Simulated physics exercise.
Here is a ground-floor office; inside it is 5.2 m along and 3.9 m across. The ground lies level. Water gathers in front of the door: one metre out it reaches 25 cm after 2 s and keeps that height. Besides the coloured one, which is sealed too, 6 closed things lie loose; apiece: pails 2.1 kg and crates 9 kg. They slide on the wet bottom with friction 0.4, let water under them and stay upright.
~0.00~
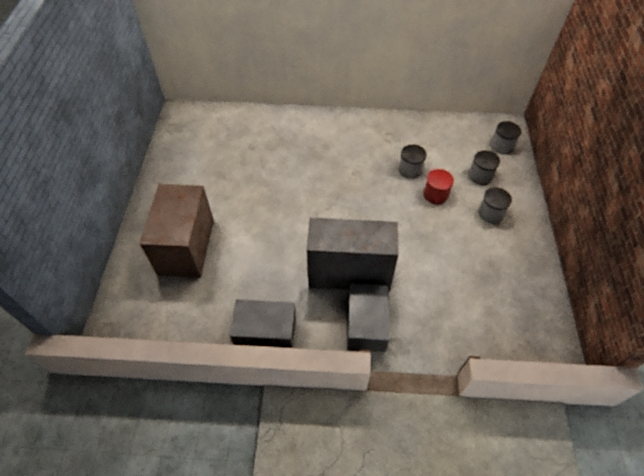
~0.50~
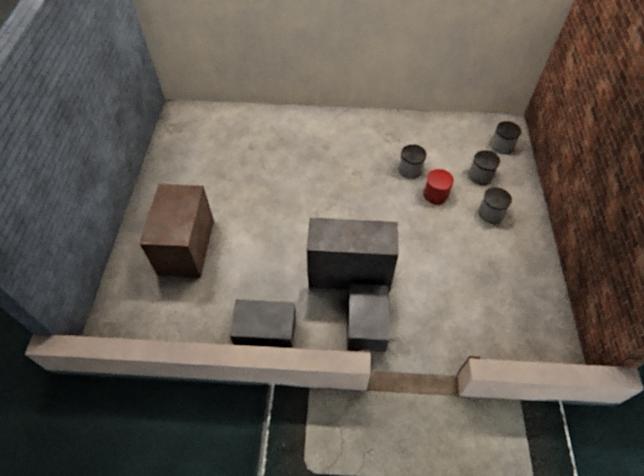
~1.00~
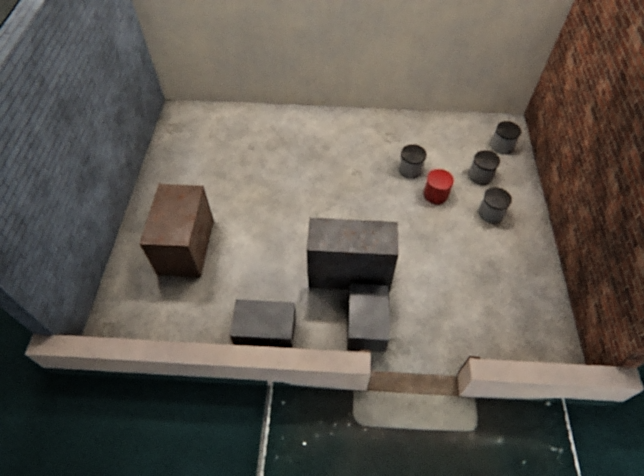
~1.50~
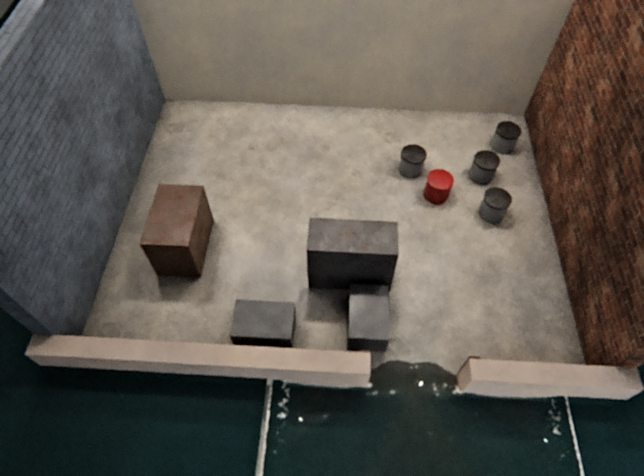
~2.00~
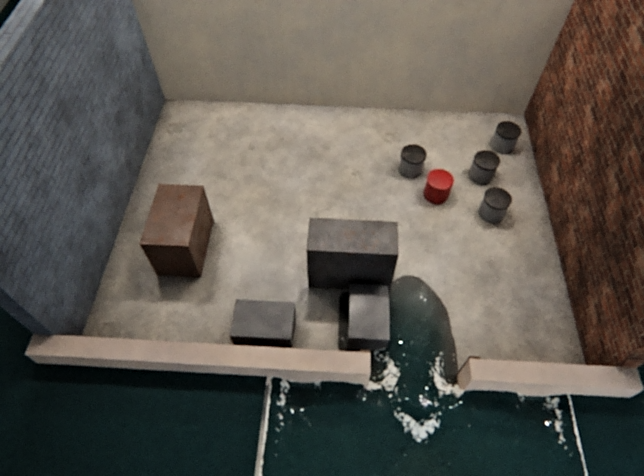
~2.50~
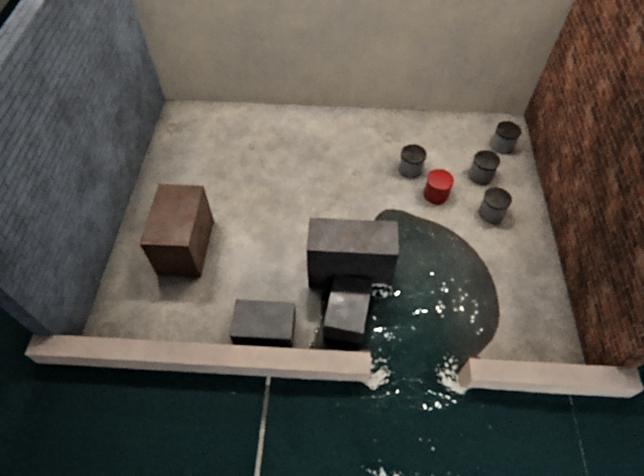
Dark water rising outside a walled room, then pouring through the doorway gap, spreading across the floor and shifting a grey crate.
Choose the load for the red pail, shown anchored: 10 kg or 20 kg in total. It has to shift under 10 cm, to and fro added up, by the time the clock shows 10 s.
For it, only the higher weight holds it.
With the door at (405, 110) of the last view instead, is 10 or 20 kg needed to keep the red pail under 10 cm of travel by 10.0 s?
Then only the larger load is enough.
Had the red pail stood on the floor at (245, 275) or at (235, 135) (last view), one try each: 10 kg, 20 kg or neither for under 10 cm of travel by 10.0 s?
In turn: The smaller is enough; the smaller is enough.
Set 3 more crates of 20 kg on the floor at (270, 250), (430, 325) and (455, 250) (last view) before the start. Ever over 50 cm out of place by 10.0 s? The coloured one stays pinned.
In turn: Under, over, over.
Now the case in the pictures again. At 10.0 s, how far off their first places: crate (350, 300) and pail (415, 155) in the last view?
In that order: 200 cm, 250 cm.
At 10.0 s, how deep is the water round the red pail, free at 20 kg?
About 8 cm.
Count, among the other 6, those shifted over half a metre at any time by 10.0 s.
6 of them.
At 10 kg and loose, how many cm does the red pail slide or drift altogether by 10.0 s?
About 60 cm.
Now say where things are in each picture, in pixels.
The red pail at (441, 179), on the bottom; 0.0 m2 under water; 0 of 7 have shifted, in the first frame.
The red pail at (441, 179) rests on the ground; 0.0 m2 under water; 0 of 7 have shifted, in the second frame.
The red pail at (441, 179), on the bottom; water covers 0.0 m2; 0 of 7 have shifted, in the third frame.
The red pail at (441, 179) rests on the ground; 0.0 m2 under water; 0 of 7 have shifted, in the fourth frame.
The red pail at (441, 179) rests on the ground; water covers 0.7 m2; 0 of 7 have shifted, in the fifth frame.
The red pail at (441, 179) rests on the ground; 2.5 m2 under water; 1 of 7 have shifted, in the sixth frame.
After 3.5 s the red pail would be 17 cm from its start with 10 kg and 0 cm from its start with 20 kg; 7 cm of water round it then.
After 4.5 s the red pail would be 50 cm from its start with 10 kg and 0 cm from its start with 20 kg; 5 cm of water round it then.
After 7.0 s the red pail would be 52 cm from its start with 10 kg and 0 cm from its start with 20 kg; 9 cm of water round it then.
After 10.0 s the red pail would be 57 cm from its start with 10 kg and 0 cm from its start with 20 kg; 8 cm of water round it then.
